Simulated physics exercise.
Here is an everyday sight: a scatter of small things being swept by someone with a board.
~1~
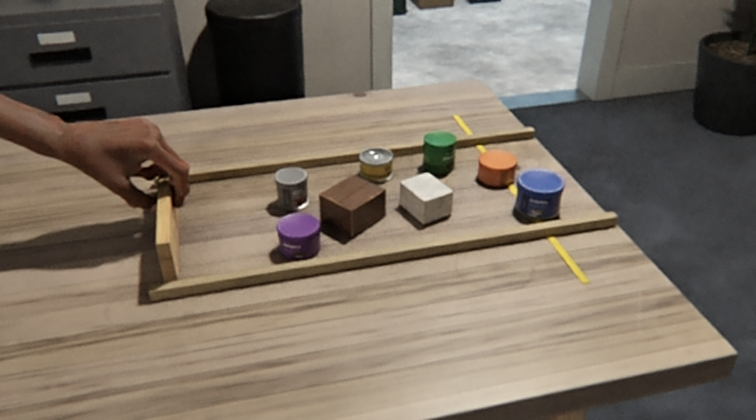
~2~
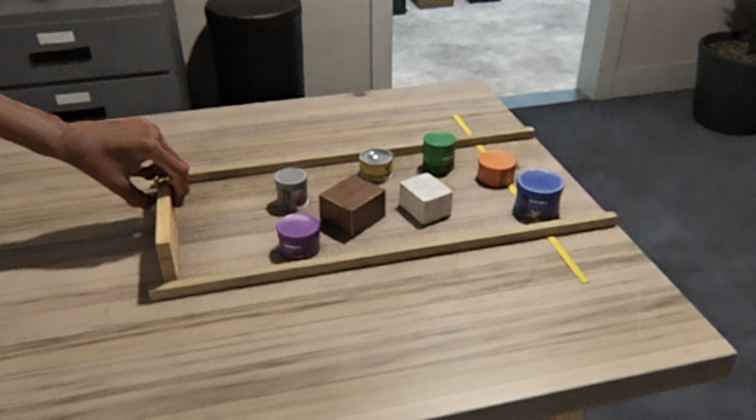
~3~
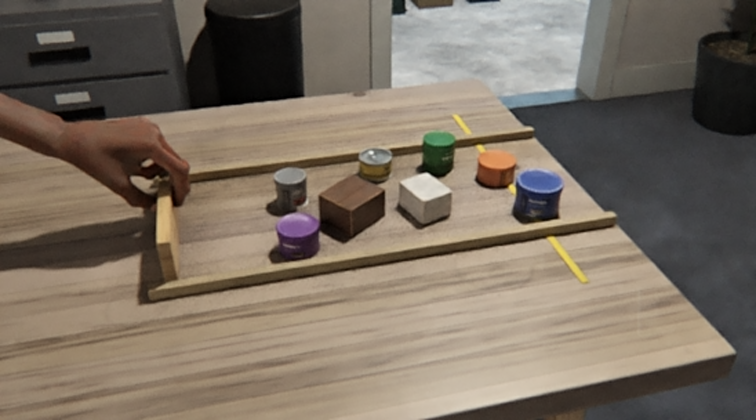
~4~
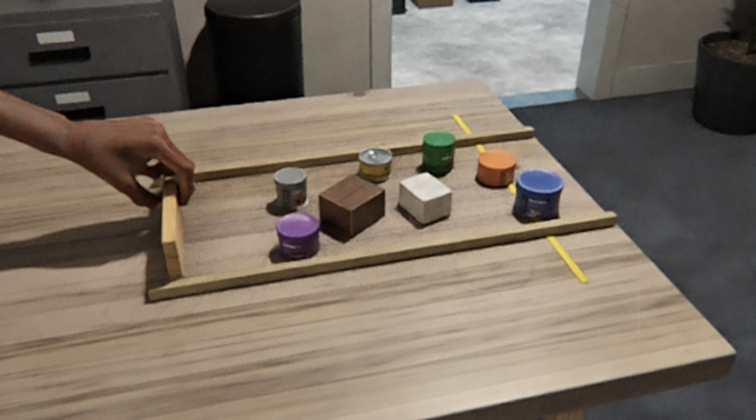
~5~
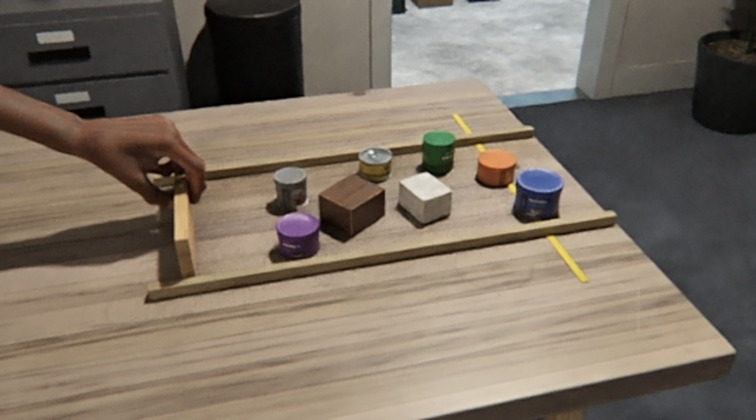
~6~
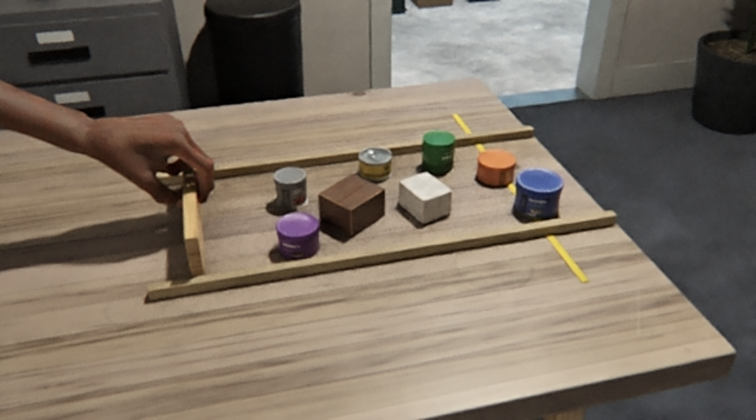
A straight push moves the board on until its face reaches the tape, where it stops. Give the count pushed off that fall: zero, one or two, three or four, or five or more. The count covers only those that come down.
I expect one or two drops over the end.
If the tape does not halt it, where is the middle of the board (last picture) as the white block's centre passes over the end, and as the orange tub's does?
The middle is at (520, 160) when it's the white block, and at (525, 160) when it's the orange tub.
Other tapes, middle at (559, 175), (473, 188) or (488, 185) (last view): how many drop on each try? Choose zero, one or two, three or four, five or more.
Five or more; none at all; no fall at all.
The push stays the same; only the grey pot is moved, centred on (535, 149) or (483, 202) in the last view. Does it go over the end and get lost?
Place by place, it goes off; stays put.
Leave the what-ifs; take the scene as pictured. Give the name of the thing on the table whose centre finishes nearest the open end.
Closest in the end is the white block.
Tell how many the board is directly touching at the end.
That comes to 4.
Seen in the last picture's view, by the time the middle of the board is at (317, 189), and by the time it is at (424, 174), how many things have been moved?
The number moved is 3 and then 7.
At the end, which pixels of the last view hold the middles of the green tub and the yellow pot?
The first comes to rest at (529, 134), and the second at (500, 143).
Soon after, none off yet; blue tin at rest near (538, 194); orange tub at rest near (496, 168); green tub at rest near (438, 152).
After that, none off yet; blue tin displaced about its own width near (582, 195); orange tub displaced a little near (511, 164); green tub displaced well along near (494, 143).
In the end, the number that fall off is one or two; gone, blue tin.
